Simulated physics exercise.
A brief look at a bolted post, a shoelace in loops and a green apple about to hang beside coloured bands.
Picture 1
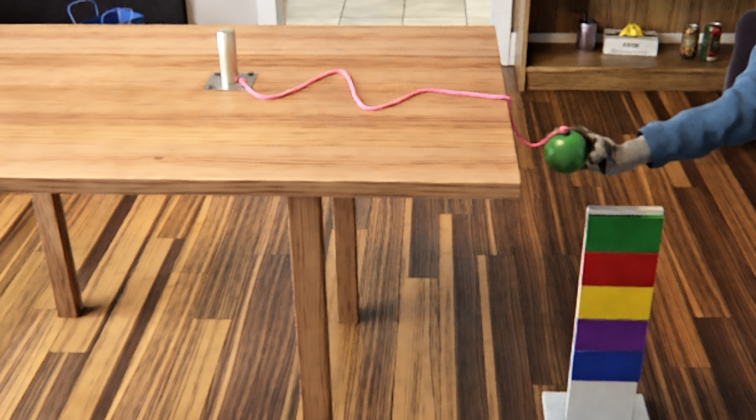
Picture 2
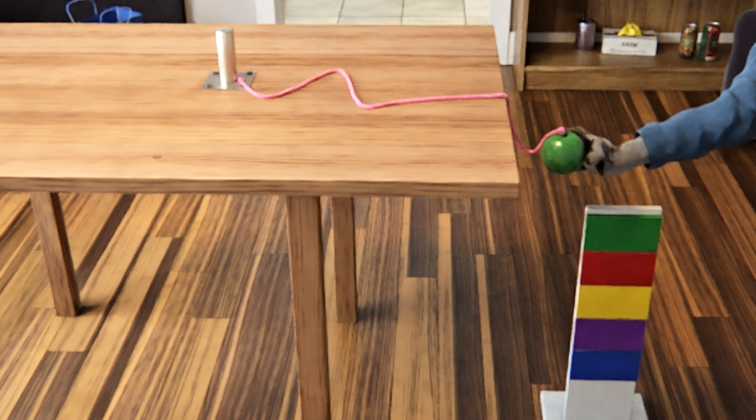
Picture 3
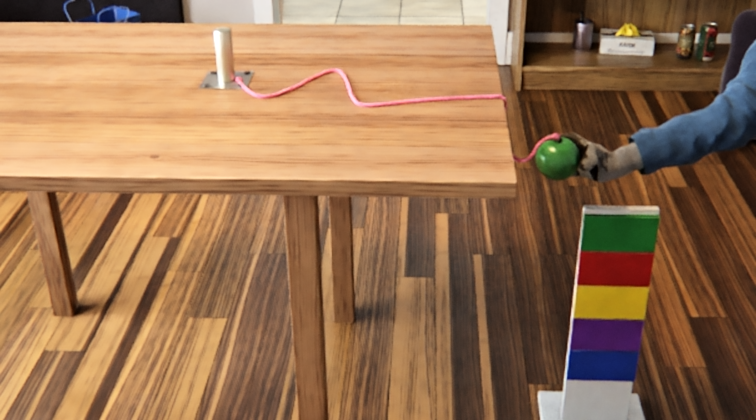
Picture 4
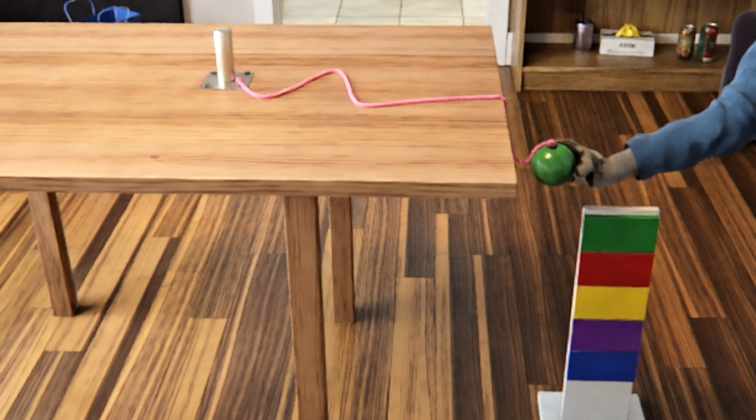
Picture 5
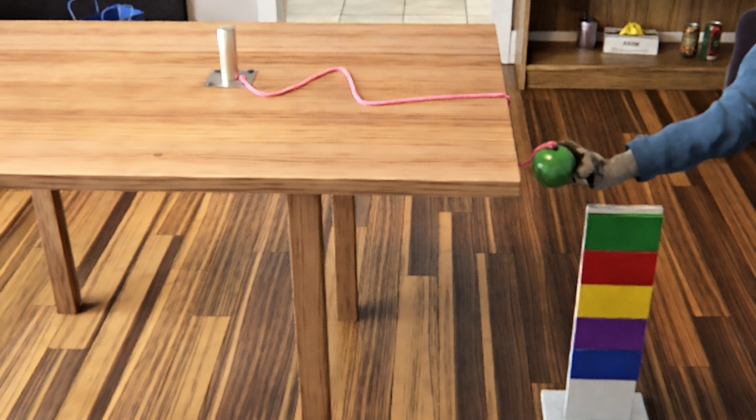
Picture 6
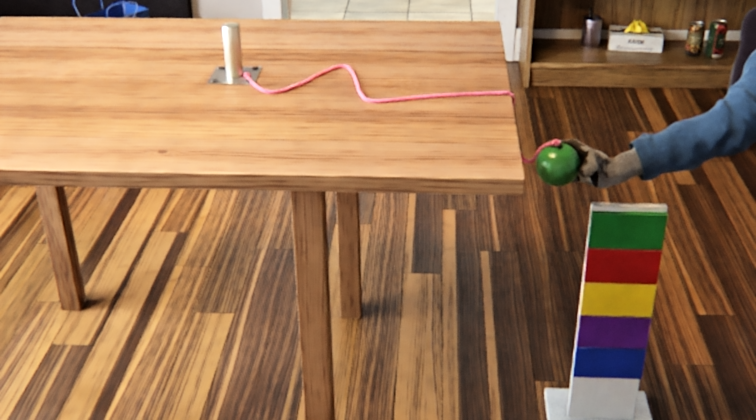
A gloved hand holding a green ball on a pink cord lowers it slightly beside a table.
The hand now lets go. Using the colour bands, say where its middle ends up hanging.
Its middle ends up at the purple band.
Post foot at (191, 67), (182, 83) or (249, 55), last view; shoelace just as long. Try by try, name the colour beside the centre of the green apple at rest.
Try one - yellow; try two - yellow; try three - purple.
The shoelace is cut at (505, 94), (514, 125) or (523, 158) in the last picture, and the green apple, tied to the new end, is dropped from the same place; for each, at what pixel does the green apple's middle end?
(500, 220), (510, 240), (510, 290).
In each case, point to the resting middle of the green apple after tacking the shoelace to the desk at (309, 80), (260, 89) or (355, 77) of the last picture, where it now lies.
Taking them in turn, I'd expect around (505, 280), (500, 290) and finally (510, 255).
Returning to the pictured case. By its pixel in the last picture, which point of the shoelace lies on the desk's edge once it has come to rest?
Roughly (383, 101).
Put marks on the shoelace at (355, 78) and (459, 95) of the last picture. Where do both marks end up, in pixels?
They finish at (437, 84) and (505, 160) respectively.
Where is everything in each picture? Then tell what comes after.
The first picture shows green apple (566, 152); green (624, 235); red (620, 270); yellow (615, 304); purple (611, 336); blue (607, 367).
The second picture shows green apple (564, 153); shoelace through (257, 95) (325, 74) (354, 95) (427, 100) (507, 110).
The third picture shows green apple (558, 158).
The fourth picture shows green apple (553, 165); shoelace through (254, 95) (322, 74) (351, 95) (430, 100) (505, 116).
The fifth picture shows green apple (554, 166).
The sixth picture shows green apple (558, 164); shoelace through (262, 90) (330, 69) (359, 91) (438, 96) (512, 112).
Early on, apple near (465, 299); level with purple.
Midway, apple near (517, 315); level with purple.
Finally, apple near (492, 311); level with purple. The purple one.
